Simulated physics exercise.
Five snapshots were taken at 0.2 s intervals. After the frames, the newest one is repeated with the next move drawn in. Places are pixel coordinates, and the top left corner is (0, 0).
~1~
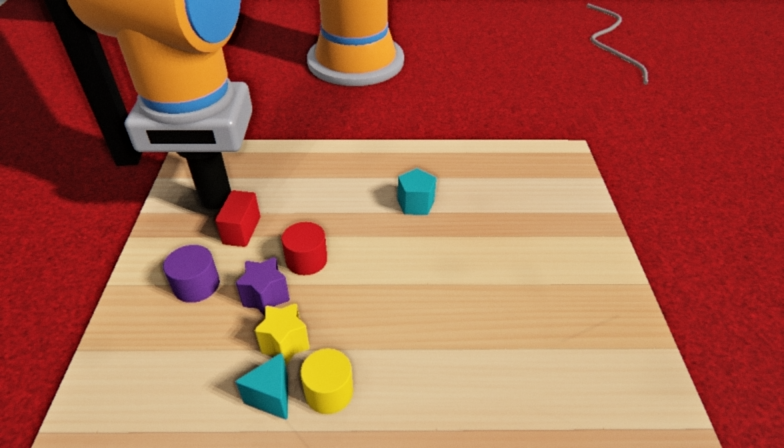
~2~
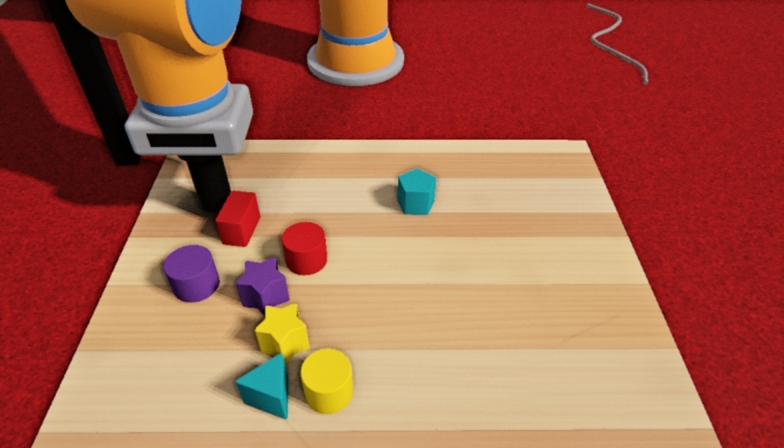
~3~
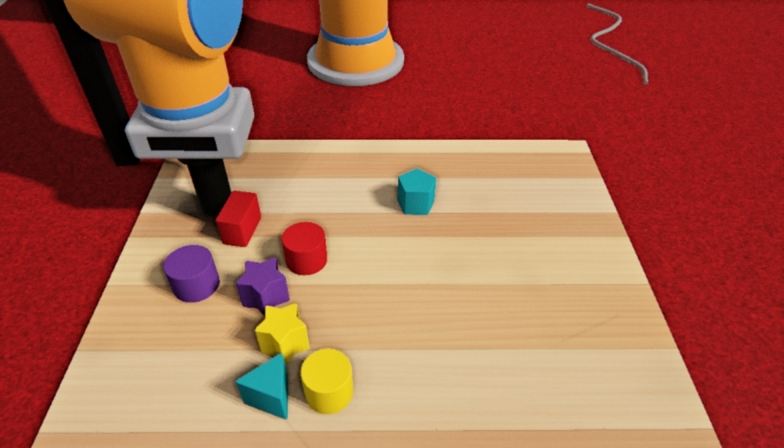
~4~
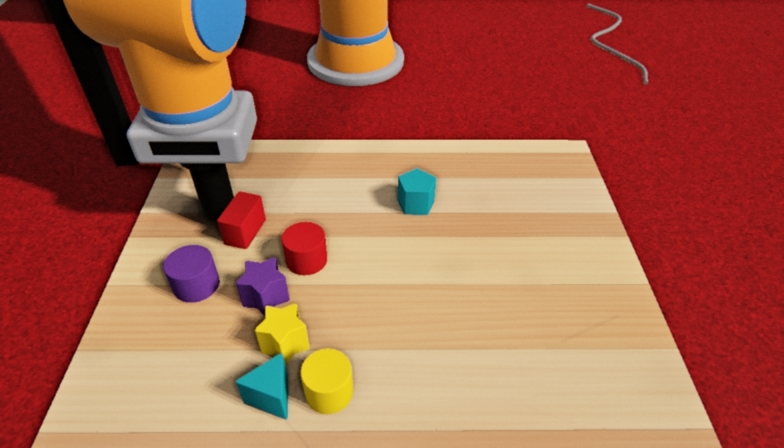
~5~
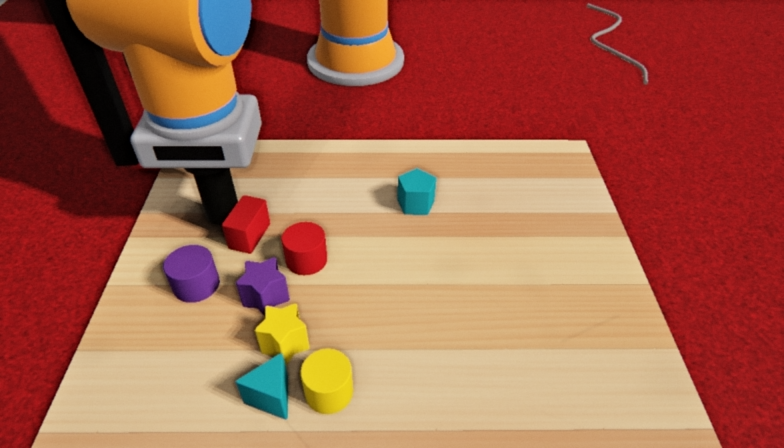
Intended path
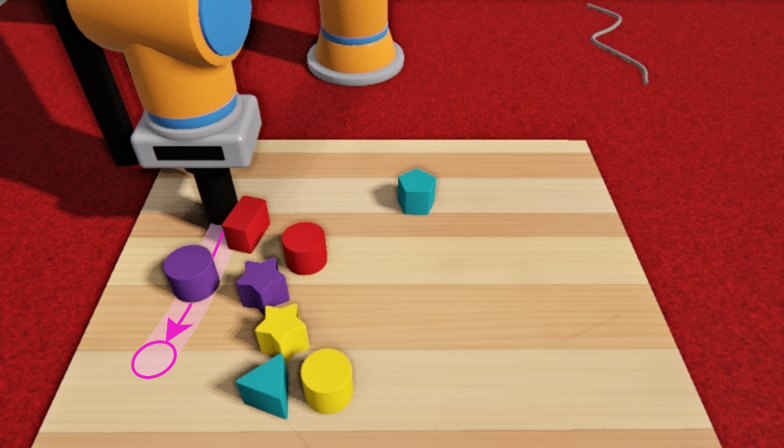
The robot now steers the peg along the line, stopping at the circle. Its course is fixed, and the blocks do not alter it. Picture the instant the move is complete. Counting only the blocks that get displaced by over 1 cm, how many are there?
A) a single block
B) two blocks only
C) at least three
A
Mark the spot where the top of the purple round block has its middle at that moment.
It should be at (105, 376) by then.
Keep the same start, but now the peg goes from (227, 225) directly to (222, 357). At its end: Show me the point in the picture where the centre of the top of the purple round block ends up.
I predict (170, 287).
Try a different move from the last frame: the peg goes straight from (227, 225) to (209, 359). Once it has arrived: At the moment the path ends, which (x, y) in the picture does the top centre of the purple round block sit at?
Expect it around (160, 297).
Path on the board, from (227, 225) over (200, 285) to (154, 359).
The first path, step by step. One third of the way, peg at (206, 254); purple round block at (182, 271); red rectangle at (246, 214).
Two thirds of the way, peg at (184, 299); purple round block at (150, 321); red rectangle at (246, 214).
At the end, peg at (149, 349); purple round block at (105, 376); red rectangle at (246, 214); purple star block in place.
